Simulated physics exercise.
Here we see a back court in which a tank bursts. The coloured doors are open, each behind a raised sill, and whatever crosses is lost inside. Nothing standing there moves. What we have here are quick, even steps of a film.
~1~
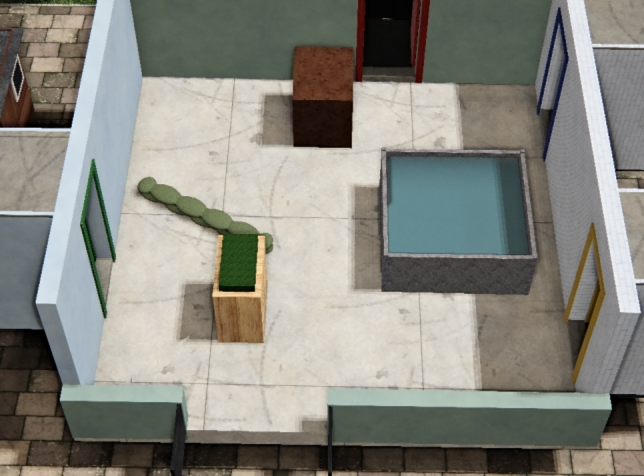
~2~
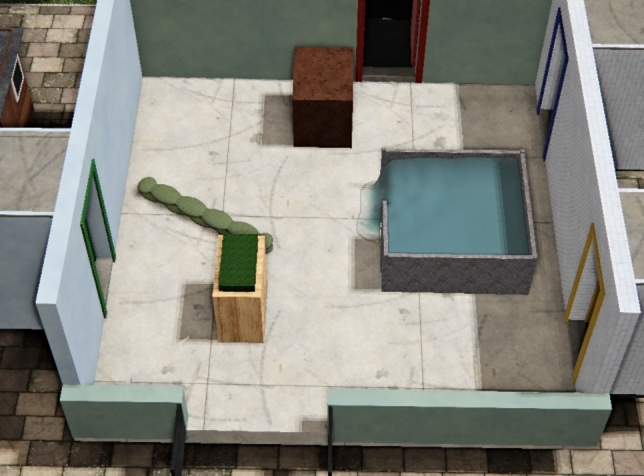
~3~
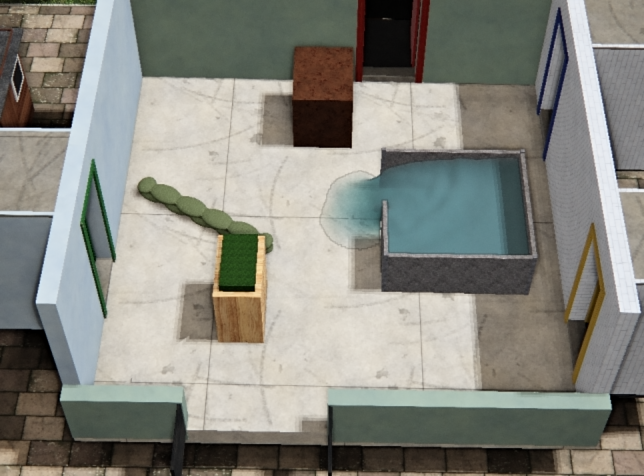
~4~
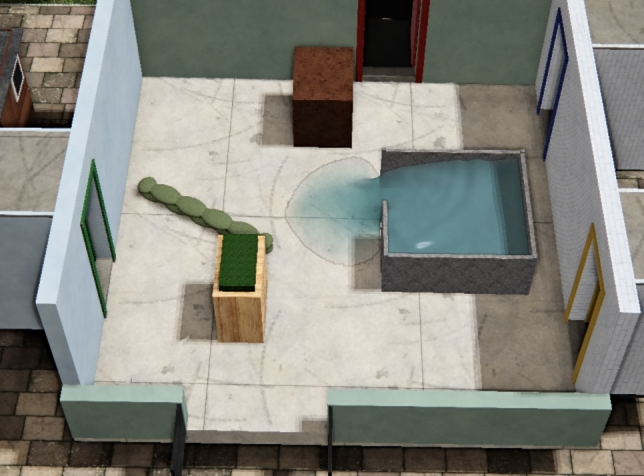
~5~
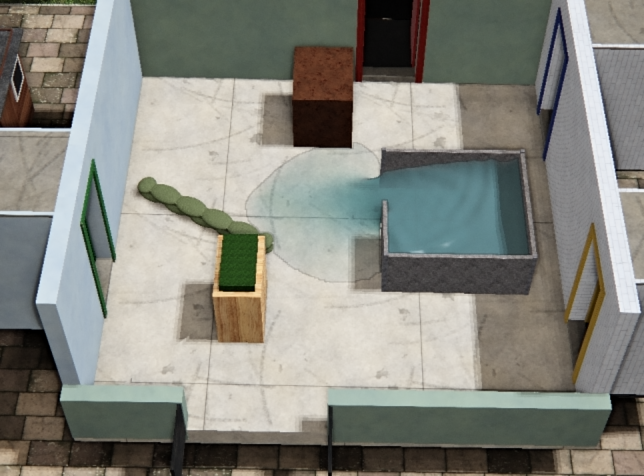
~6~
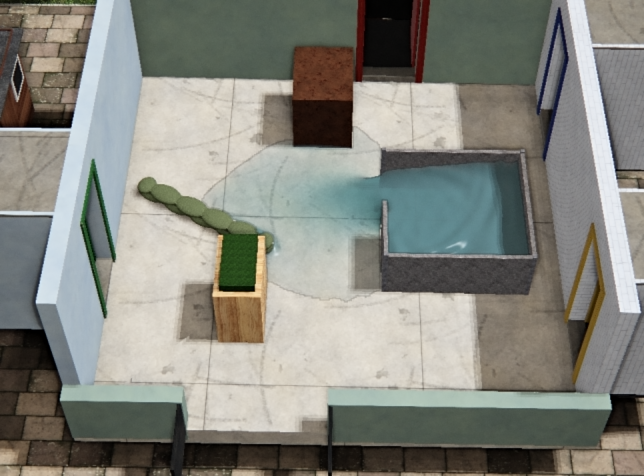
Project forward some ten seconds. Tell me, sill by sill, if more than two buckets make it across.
In order: I expect the red door to let through an acceptable amount; I expect the yellow door to let through an acceptable amount; I expect the blue door to let through an acceptable amount; I expect the green door to let through an acceptable amount.
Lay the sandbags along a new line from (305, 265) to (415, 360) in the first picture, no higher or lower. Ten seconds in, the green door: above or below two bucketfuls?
Note - green door: Beyond limit.
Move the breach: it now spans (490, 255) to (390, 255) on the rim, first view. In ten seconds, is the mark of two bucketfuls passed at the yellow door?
Yellow door: Crosses the threshold.
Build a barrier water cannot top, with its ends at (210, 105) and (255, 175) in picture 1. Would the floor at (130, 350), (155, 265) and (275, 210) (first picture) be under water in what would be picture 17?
Taking the points in order, they are high and dry, inundated and inundated.
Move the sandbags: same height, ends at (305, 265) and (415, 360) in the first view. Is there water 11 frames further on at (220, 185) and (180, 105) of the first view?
As listed: Under water, under water.
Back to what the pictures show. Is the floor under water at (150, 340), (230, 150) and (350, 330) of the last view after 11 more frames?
The three points read clear, soaked through and clear.
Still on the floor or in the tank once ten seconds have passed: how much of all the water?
94 percent or thereabouts.
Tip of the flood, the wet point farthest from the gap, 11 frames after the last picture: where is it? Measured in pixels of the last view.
I reckon the front has reached (143, 76) by then.
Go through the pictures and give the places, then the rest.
In the first picture, the open tank at (456, 205) is whole and still.
In the second picture, water pours out at (385, 199) and has run to (377, 183).
In the third picture, the front is at (327, 227), out from the gap at (385, 202).
In the fourth picture, the front is at (292, 220), out from the gap at (384, 203).
In the fifth picture, water pours out at (384, 203) and has run to (251, 204).
In the sixth picture, water pours out at (384, 202) and has run to (208, 203).
A moment on, water covers 25 % of the floor; the red door not reached, the yellow door not reached, the blue door not reached, the green door not reached.
Next, water covers 40 % of the floor; the red door not reached, the yellow door not reached, the blue door not reached, the green door wet at the sill, nothing in.
Then, water covers 45 % of the floor; the red door wet at the sill, nothing in, the yellow door not reached, the blue door not reached, the green door under two buckets in.
Later, water covers 70 % of the floor; the red door wet at the sill, nothing in, the yellow door not reached, the blue door wet at the sill, nothing in, the green door under two buckets in.
In the end, water covers 95 % of the floor; the red door wet at the sill, nothing in, the yellow door wet at the sill, nothing in, the blue door wet at the sill, nothing in, the green door under two buckets in.
